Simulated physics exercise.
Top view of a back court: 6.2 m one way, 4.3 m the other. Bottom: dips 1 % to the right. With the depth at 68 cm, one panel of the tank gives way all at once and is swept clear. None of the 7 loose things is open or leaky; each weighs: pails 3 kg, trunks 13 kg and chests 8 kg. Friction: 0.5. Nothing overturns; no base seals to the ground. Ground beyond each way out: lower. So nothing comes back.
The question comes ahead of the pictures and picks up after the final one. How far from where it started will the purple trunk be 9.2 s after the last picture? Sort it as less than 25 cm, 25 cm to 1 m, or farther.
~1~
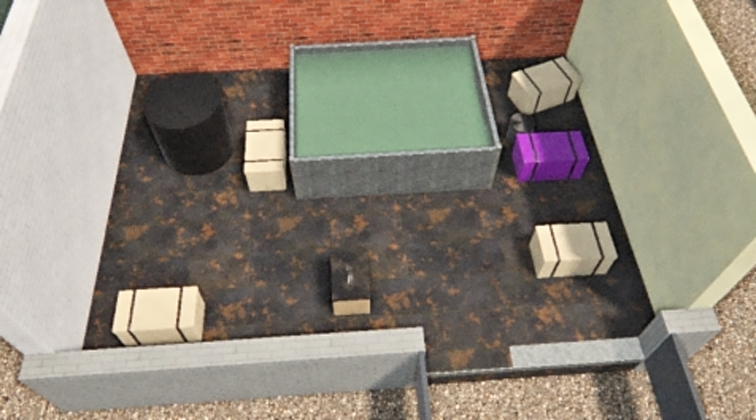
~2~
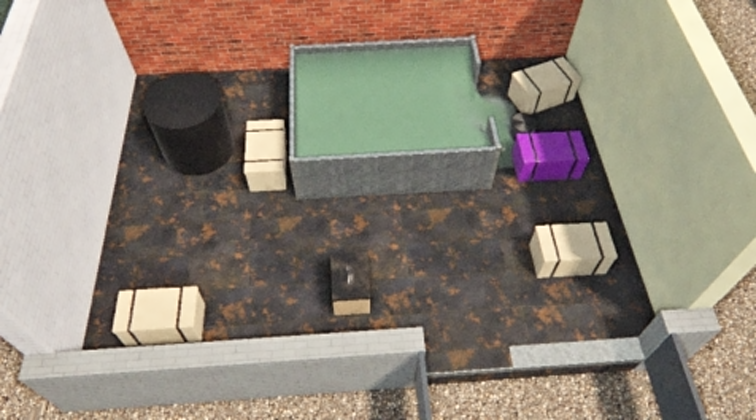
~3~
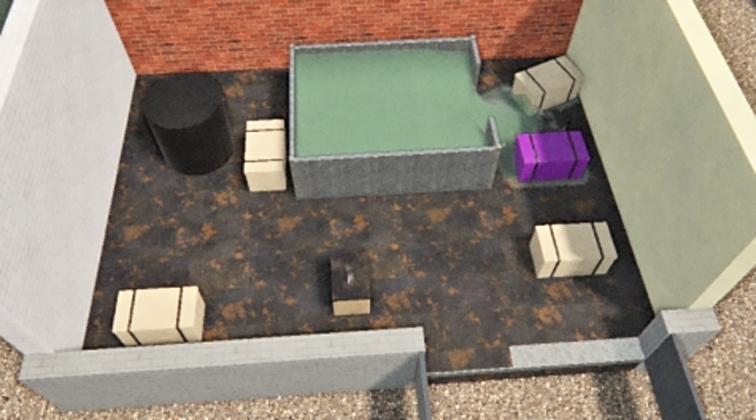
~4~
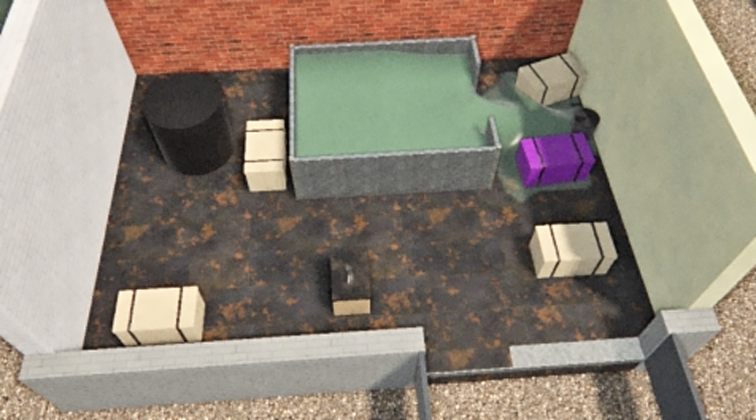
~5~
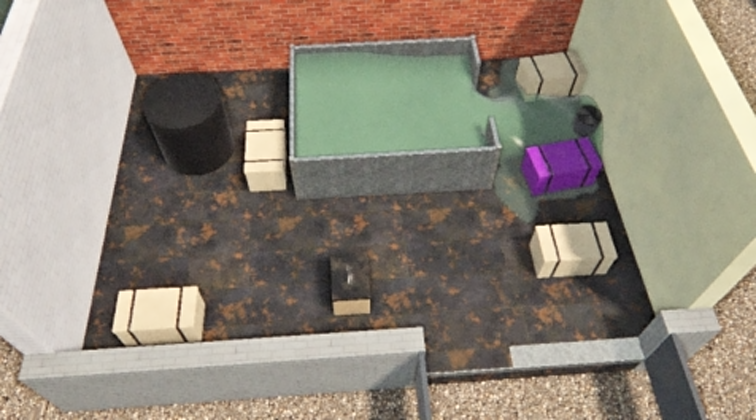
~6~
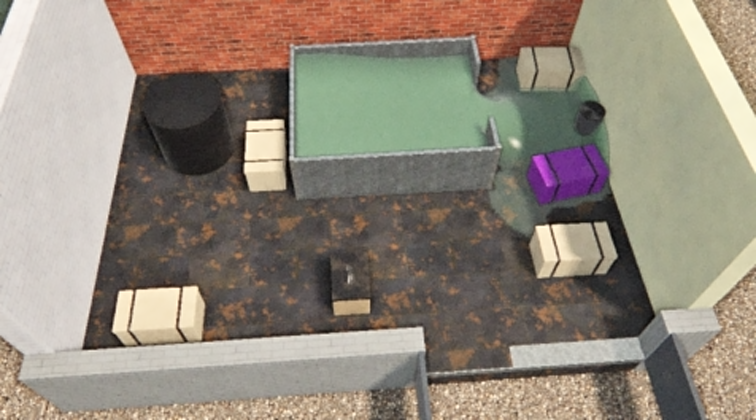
The purple trunk ends up more than 1 m from its start.
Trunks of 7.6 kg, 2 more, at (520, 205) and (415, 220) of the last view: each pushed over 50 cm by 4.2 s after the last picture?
Well, the first one is higher and the other lower.
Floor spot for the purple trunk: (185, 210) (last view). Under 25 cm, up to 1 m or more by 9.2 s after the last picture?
As it turns out, it creeps some distance.
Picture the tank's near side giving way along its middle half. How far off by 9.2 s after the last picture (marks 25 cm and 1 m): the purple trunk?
The purple trunk remains in place.
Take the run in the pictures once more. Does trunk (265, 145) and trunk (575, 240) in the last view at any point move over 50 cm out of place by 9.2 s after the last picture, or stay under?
First one stayed inside, second one went too far.
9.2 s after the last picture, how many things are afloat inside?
I'd say 4 of them.
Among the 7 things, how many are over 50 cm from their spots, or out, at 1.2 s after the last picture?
By my tally, 4.
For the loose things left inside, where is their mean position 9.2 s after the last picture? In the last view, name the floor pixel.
Averaged position, last view: Near pixel (401, 212).
Then, 1.2 s after the last picture the purple trunk is near (557, 245), 1.4 m from its start, afloat; 0 of 7 are out; 3 afloat.
Then, 3.8 s after the last picture the purple trunk is near (444, 336), 2.9 m from its start, aground; 2 of 7 are out; 1 afloat.
Then, 6.2 s after the last picture the purple trunk is near (443, 332), 2.8 m from its start, afloat; 2 of 7 are out; 3 afloat.
Then, 9.2 s after the last picture the purple trunk is near (449, 338), 2.9 m from its start, afloat; 2 of 7 are out; 4 afloat.
